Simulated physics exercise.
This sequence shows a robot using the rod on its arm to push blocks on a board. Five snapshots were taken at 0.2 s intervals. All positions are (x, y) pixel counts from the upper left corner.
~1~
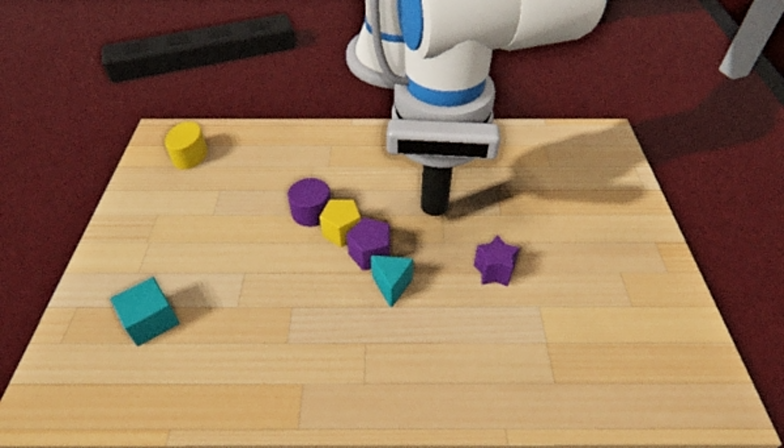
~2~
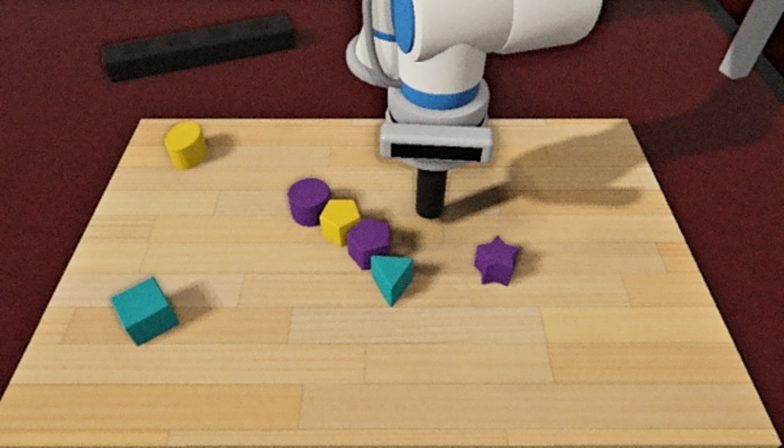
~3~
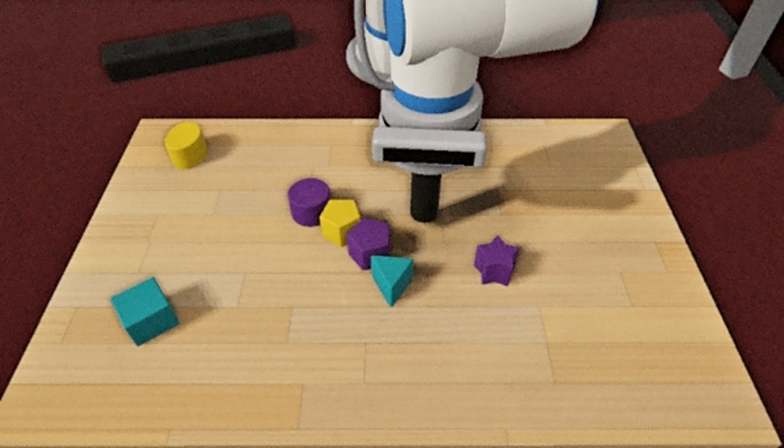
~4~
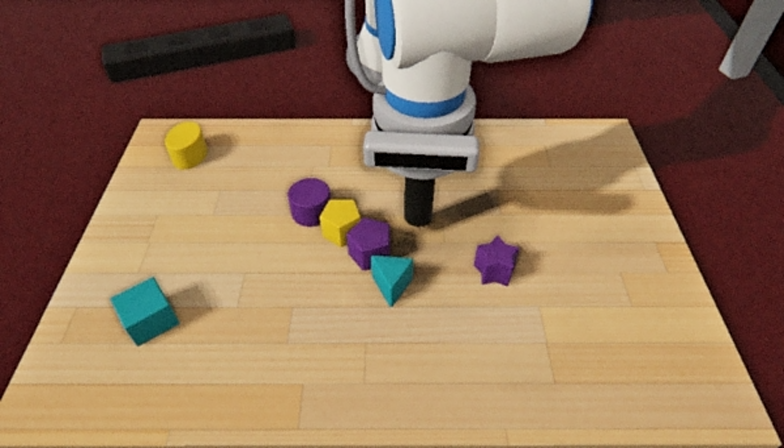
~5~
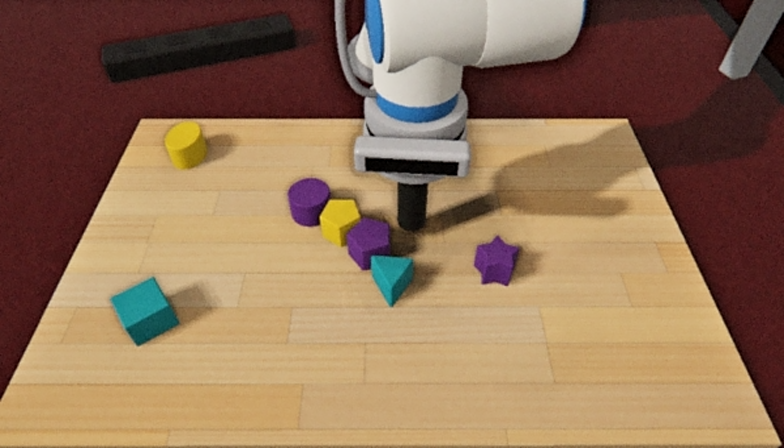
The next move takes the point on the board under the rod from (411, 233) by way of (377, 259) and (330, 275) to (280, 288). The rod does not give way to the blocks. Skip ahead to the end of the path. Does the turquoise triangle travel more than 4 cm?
No
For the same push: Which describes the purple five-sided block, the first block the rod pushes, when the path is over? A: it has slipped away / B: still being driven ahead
My answer is option B.
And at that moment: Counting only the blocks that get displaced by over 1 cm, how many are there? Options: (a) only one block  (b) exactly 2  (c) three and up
That would be a.
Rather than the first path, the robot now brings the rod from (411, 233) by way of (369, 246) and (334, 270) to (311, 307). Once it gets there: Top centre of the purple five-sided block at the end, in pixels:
The purple five-sided block ends near (296, 320).
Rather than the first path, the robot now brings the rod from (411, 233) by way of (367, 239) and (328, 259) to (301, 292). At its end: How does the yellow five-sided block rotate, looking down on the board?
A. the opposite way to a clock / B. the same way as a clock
My answer is option B.
On the path given first. One third of the way, rod at (376, 248); purple five-sided block at (338, 249), turned 15° clockwise.
Two thirds of the way, rod at (328, 264); purple five-sided block at (287, 262), turned 25° clockwise.
At the end, rod at (277, 277); purple five-sided block at (235, 267), turned 50° clockwise; turquoise triangle unmoved.
